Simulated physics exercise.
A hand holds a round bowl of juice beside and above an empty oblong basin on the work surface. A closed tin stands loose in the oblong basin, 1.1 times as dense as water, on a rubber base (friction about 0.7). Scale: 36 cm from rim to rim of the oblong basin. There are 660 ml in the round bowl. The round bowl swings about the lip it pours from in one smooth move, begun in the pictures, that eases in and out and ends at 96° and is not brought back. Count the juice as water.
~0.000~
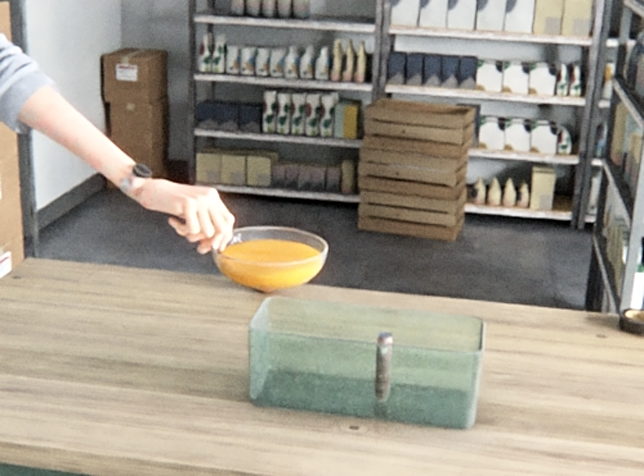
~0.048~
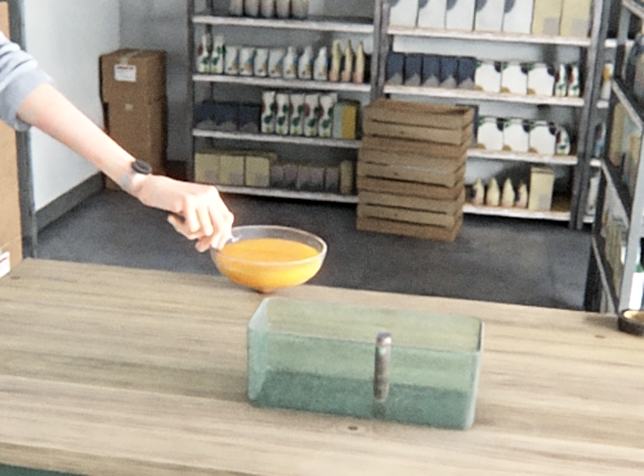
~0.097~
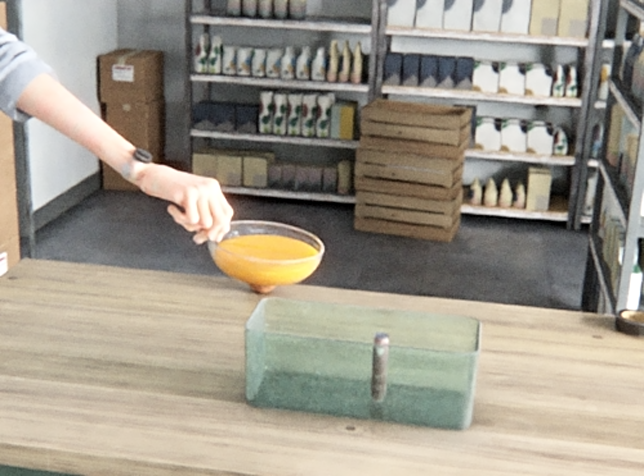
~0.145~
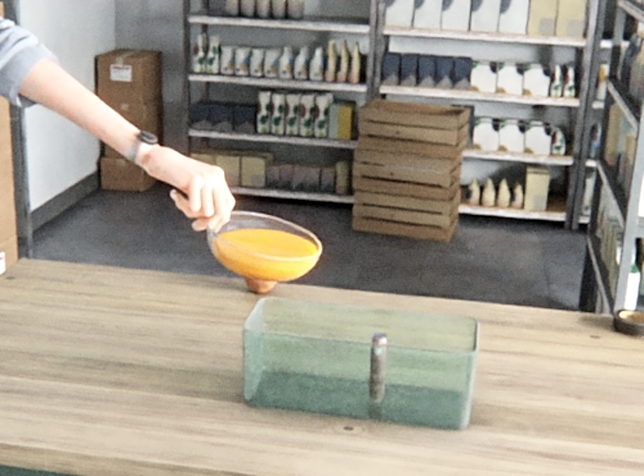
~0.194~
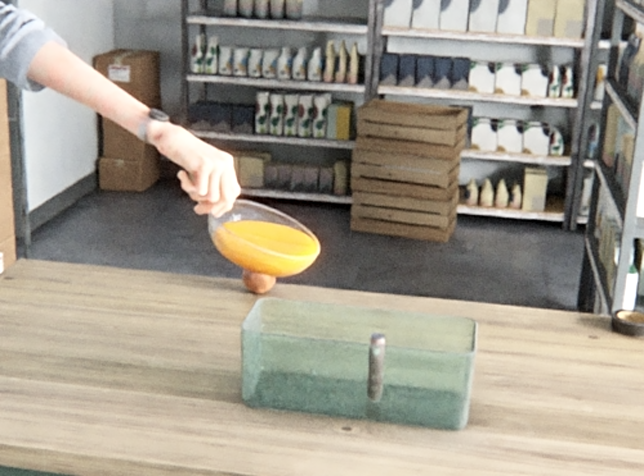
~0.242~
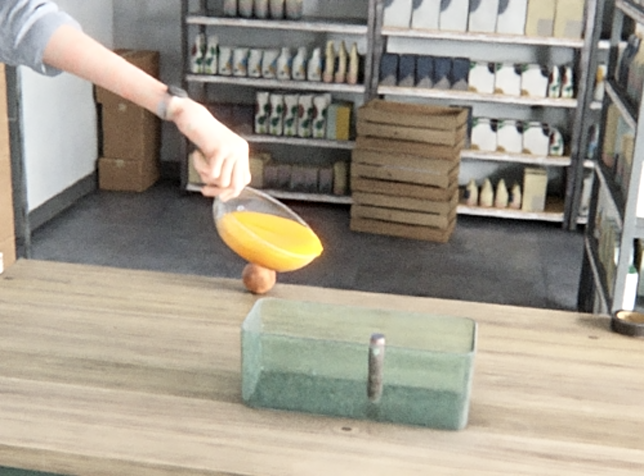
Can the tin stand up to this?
It remains upright.
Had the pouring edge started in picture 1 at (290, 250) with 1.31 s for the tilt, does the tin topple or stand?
Then it keeps standing.
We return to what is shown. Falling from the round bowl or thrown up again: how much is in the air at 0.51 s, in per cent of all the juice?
Near 70 in a hundred.
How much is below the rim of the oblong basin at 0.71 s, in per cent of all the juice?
Some 96 per cent.
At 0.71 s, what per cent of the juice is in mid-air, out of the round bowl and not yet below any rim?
Some 4 per cent.
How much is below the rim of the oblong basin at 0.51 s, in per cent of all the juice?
Near 16 in a hundred.
Then, 0.51 s in, the tilt is 87° and 14 per cent is still to pour; the tin stands where it began.
Then, 0.71 s in, the tilt is 96° and 0 per cent is still to pour; the tin stands where it began.
Then, 0.92 s in, the tilt is 96° and 0 per cent is still to pour; the tin stands where it began.
Then, 1.14 s in, the tilt is 96° and 0 per cent is still to pour; the tin stands where it began.
Finally, the tin stands where it began.
